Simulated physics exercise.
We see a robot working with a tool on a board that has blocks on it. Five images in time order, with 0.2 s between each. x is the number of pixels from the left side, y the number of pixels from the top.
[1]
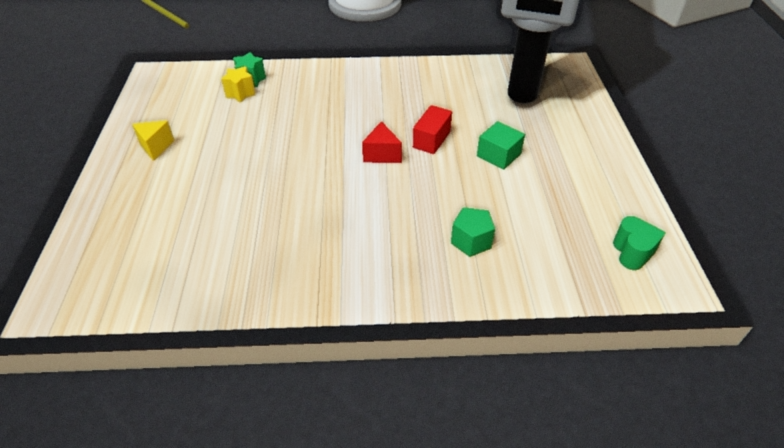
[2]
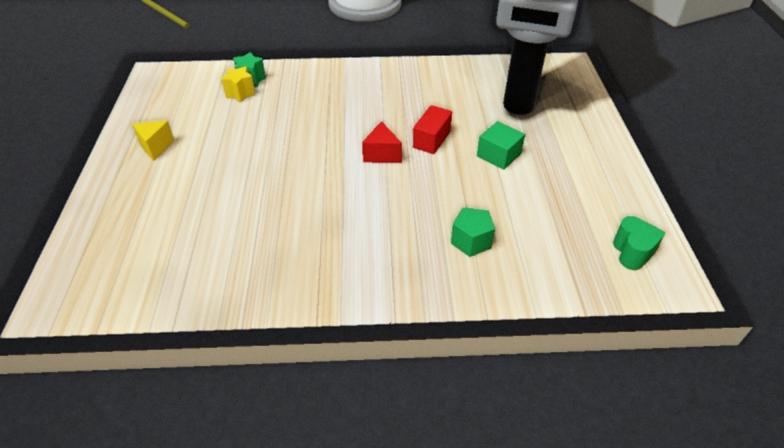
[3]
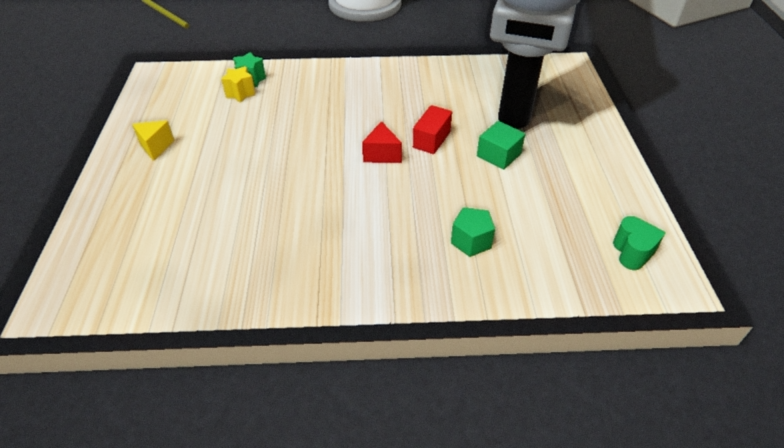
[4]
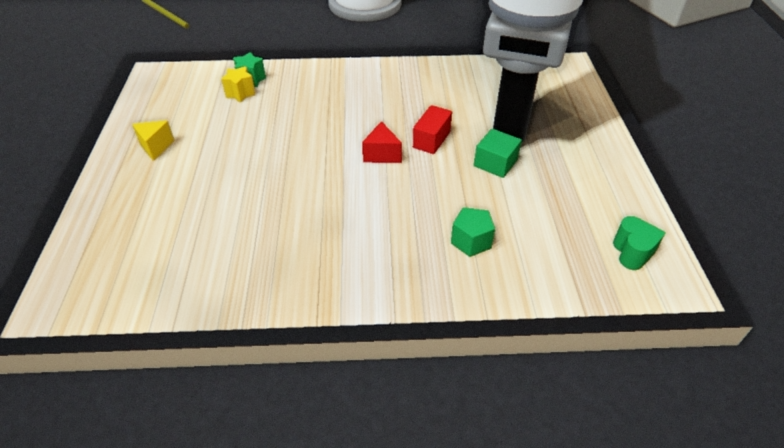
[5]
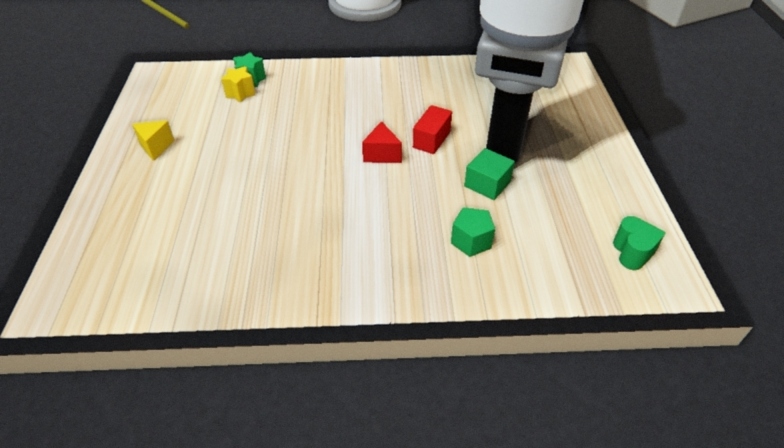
A light wooden board with dark edges lies on a dark grey surface, seen from above at an angle by a still camera. Yellow and green star-shaped blocks and a yellow triangle sit on the left, two red blocks near the middle, and three green blocks towards the right. A robot arm's black tool moves nearer, meets the green cube and pushes it slightly left towards the green pentagon.
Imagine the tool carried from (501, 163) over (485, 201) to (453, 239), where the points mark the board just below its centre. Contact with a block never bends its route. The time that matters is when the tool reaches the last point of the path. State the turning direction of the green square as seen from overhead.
Rotation: Counter-clockwise.
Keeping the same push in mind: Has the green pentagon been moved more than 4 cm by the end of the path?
Yes, I think so.
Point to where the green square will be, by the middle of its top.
Expect it around (446, 248).
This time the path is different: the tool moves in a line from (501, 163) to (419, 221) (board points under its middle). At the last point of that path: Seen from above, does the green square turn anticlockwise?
Yes, it checks out.
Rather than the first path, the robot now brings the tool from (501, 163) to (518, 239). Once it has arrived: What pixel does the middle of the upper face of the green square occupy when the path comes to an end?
The middle of its upper face should be somewhere near (476, 188).
The first path, step by step. One third of the way, tool at (493, 182); green square at (479, 190).
Two thirds of the way, tool at (477, 208); green pentagon at (466, 249); green square at (465, 219), turned 15° anticlockwise.
At the end, tool at (454, 232); red rectangle unmoved; green pentagon at (459, 281); green square at (446, 248), turned 35° anticlockwise.
